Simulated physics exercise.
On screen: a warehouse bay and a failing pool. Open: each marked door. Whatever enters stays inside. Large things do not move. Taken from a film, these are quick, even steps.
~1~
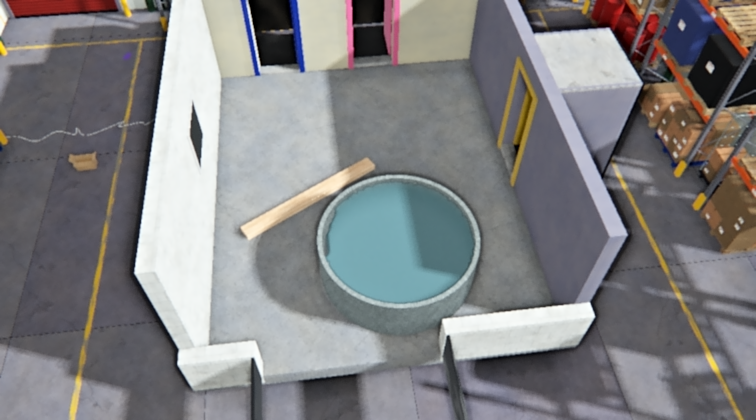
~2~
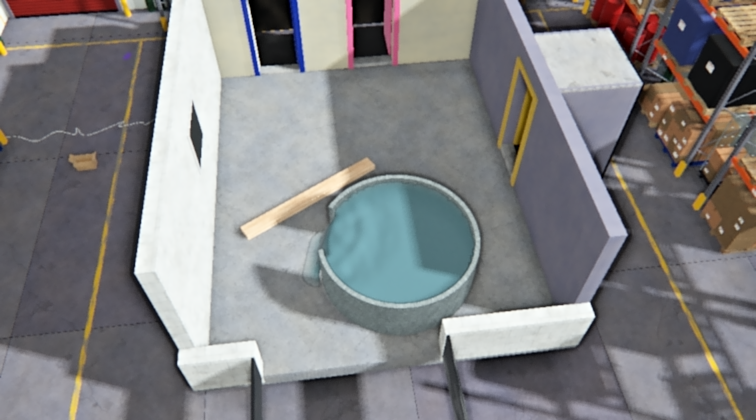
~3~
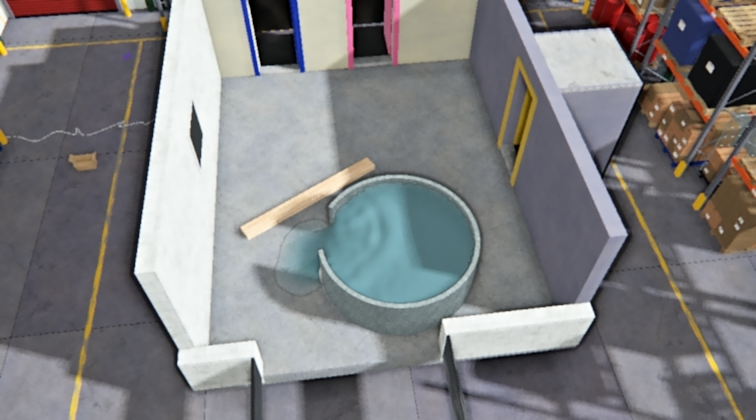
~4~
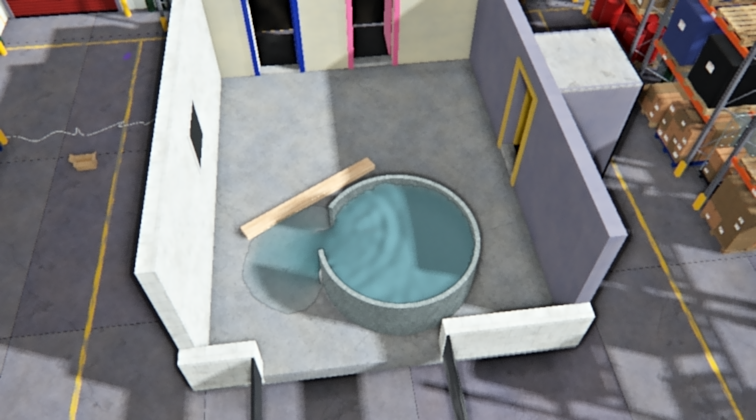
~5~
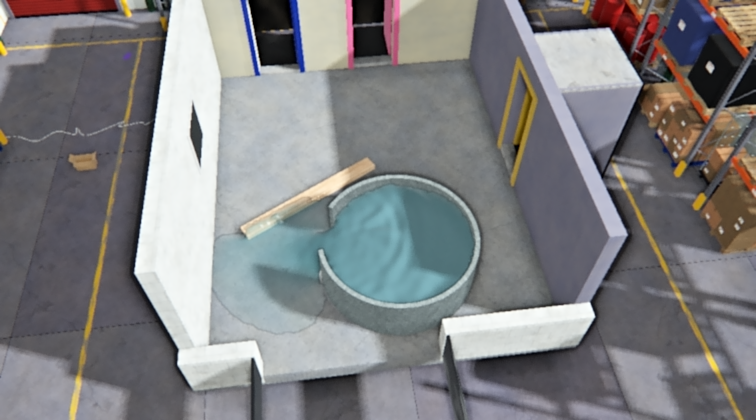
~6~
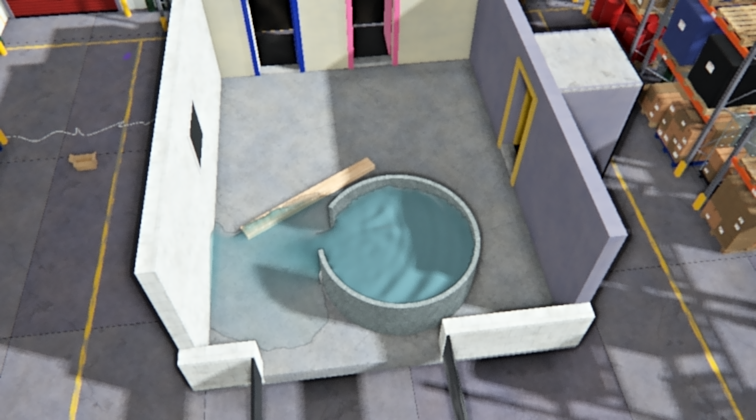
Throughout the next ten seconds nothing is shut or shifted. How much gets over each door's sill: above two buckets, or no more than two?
In the end the yellow door keeps it to two buckets; the blue door lets in beyond two buckets; the pink door keeps it to two buckets.
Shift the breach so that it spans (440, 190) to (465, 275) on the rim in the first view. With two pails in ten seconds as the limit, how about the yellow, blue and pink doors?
Here's how it goes: The yellow overshoots, the blue overshoots, the pink overshoots.
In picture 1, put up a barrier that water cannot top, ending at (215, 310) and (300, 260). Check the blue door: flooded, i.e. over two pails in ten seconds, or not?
As for that door, the blue one overshoots.
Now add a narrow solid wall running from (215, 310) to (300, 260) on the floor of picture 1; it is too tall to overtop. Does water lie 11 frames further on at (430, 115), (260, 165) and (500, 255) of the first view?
Reading them off in sequence: Spared, swamped, spared.
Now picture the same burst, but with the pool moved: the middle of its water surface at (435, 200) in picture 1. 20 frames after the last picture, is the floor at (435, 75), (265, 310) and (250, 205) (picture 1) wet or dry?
Going through the three places: Out of reach, in the spill, in the spill.
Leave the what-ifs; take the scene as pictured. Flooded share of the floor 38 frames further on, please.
Near 80 in a hundred.
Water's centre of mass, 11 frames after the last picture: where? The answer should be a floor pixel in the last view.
My reading is close to (339, 255).
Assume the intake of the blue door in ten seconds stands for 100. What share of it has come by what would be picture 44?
Around 65 percent.
A moment on, water covers 25 % of the floor; the yellow door not reached, the blue door not reached, the pink door not reached.
Next, water covers 40 % of the floor; the yellow door not reached, the blue door not reached, the pink door not reached.
Then, water covers 50 % of the floor; the yellow door not reached, the blue door over two buckets in, the pink door not reached.
Later, water covers 80 % of the floor; the yellow door wet at the sill, nothing in, the blue door far over two buckets in, the pink door wet at the sill, nothing in.
In the end, water covers 95 % of the floor; the yellow door wet at the sill, nothing in, the blue door far over two buckets in, the pink door wet at the sill, nothing in.
